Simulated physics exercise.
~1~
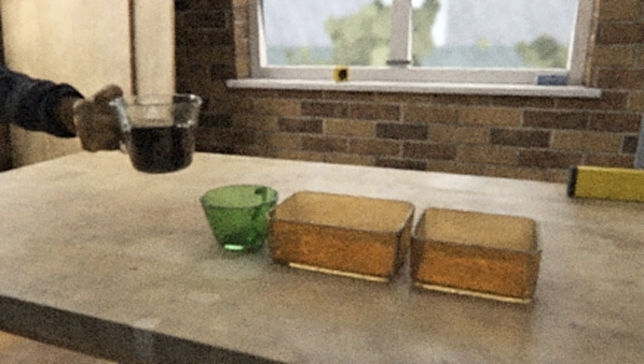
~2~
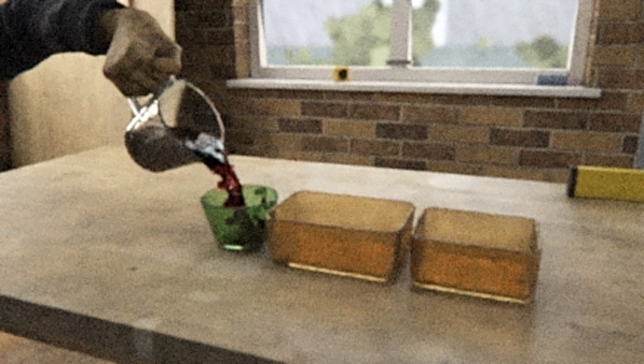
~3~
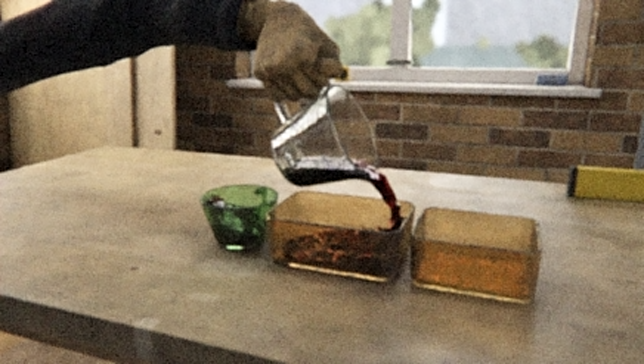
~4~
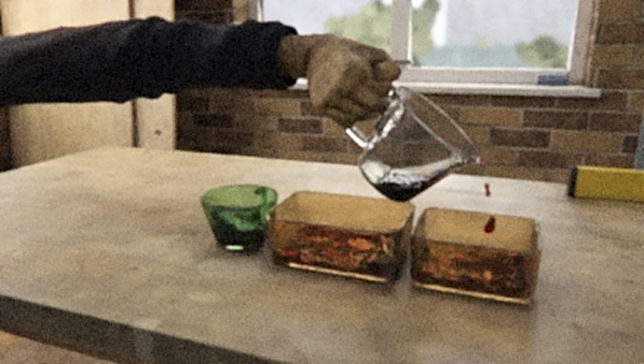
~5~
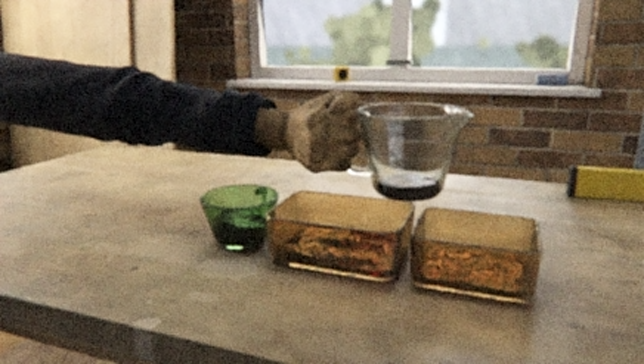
A gloved hand tilting a glass jug, pouring dark red liquid into three containers left to right, then righting it, some left.
